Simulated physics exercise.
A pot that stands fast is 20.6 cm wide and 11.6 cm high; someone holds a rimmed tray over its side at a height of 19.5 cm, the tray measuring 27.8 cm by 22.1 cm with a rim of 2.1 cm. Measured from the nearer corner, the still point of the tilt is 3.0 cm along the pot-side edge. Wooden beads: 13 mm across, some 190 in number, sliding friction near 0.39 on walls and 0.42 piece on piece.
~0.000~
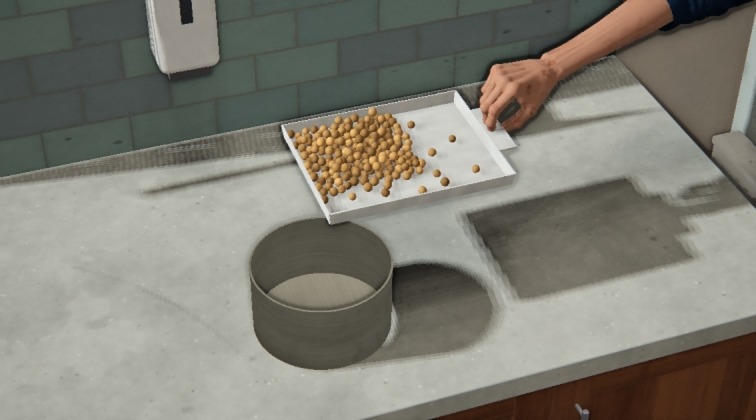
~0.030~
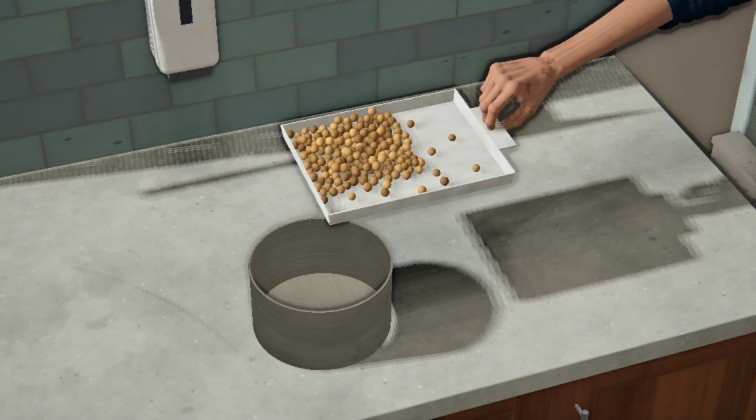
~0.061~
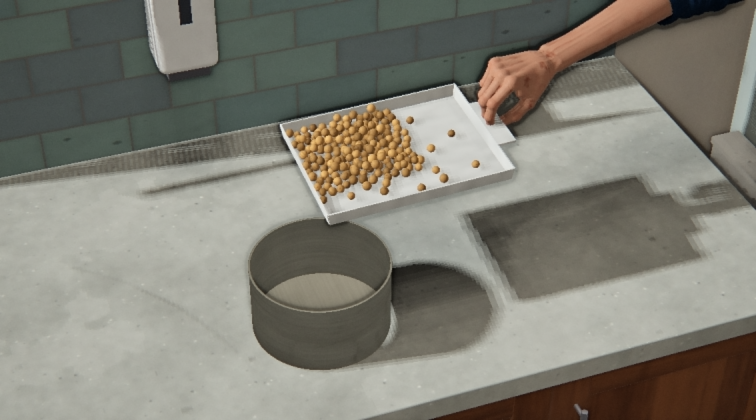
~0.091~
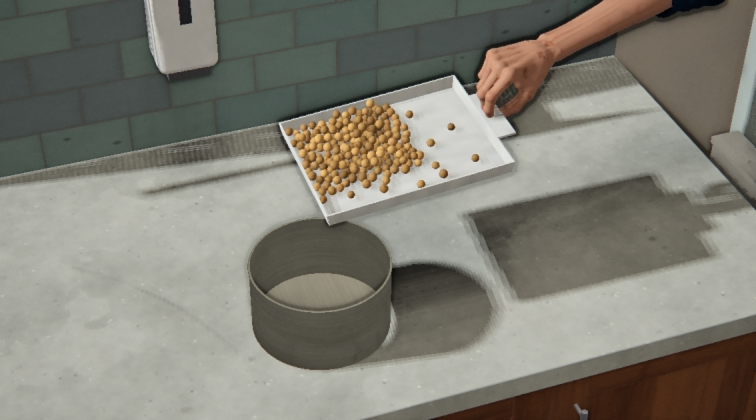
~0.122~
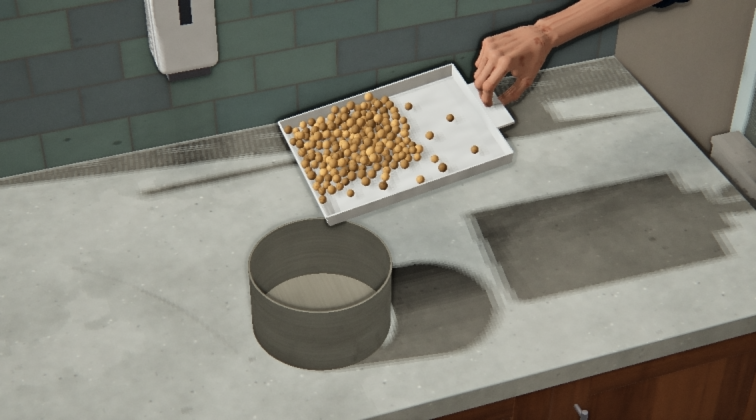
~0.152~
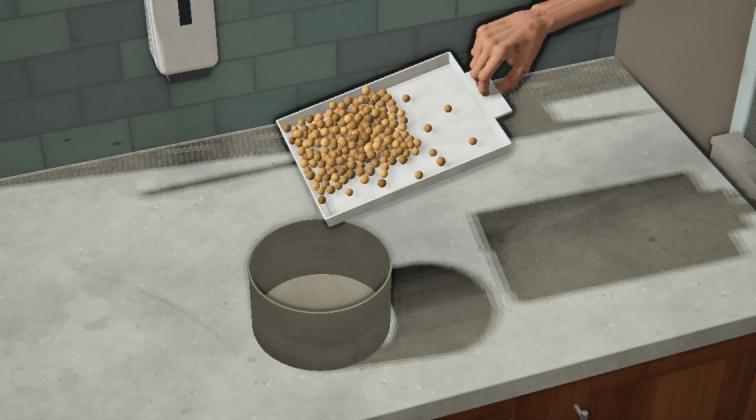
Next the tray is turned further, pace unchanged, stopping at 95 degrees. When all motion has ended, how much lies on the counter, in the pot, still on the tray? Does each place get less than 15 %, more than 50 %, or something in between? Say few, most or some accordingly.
Counter: Some. Pot: Most. Tray: Few.
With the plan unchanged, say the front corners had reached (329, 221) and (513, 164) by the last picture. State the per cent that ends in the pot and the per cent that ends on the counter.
Pot 65 % / counter 35 %.
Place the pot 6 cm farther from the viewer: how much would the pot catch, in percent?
In that case about 65 percent would end up there.
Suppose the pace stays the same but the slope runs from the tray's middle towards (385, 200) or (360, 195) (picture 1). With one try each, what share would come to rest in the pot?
Estimate: Some 80 % and some 95 % respectively.
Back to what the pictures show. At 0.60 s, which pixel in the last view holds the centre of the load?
My estimate is roughly (296, 170).
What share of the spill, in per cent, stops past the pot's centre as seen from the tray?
That comes to roughly 100 percent.
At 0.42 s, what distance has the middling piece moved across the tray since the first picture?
By then it sits near 3 cm from where it began.
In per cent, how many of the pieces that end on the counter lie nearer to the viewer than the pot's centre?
Near 20 in a hundred.
After 0.42 s, tilt 55 degrees; the tray holds 100 %, the pot 0 %.
After 0.60 s, tilt 82 degrees; the tray holds 85 %, the pot 0 %.
After 0.90 s, tilt 95 degrees; the tray holds 10 %, the pot 55 %.
By 2.1 s all is still; counter 30 %, pot 70 %, tray 0 %.
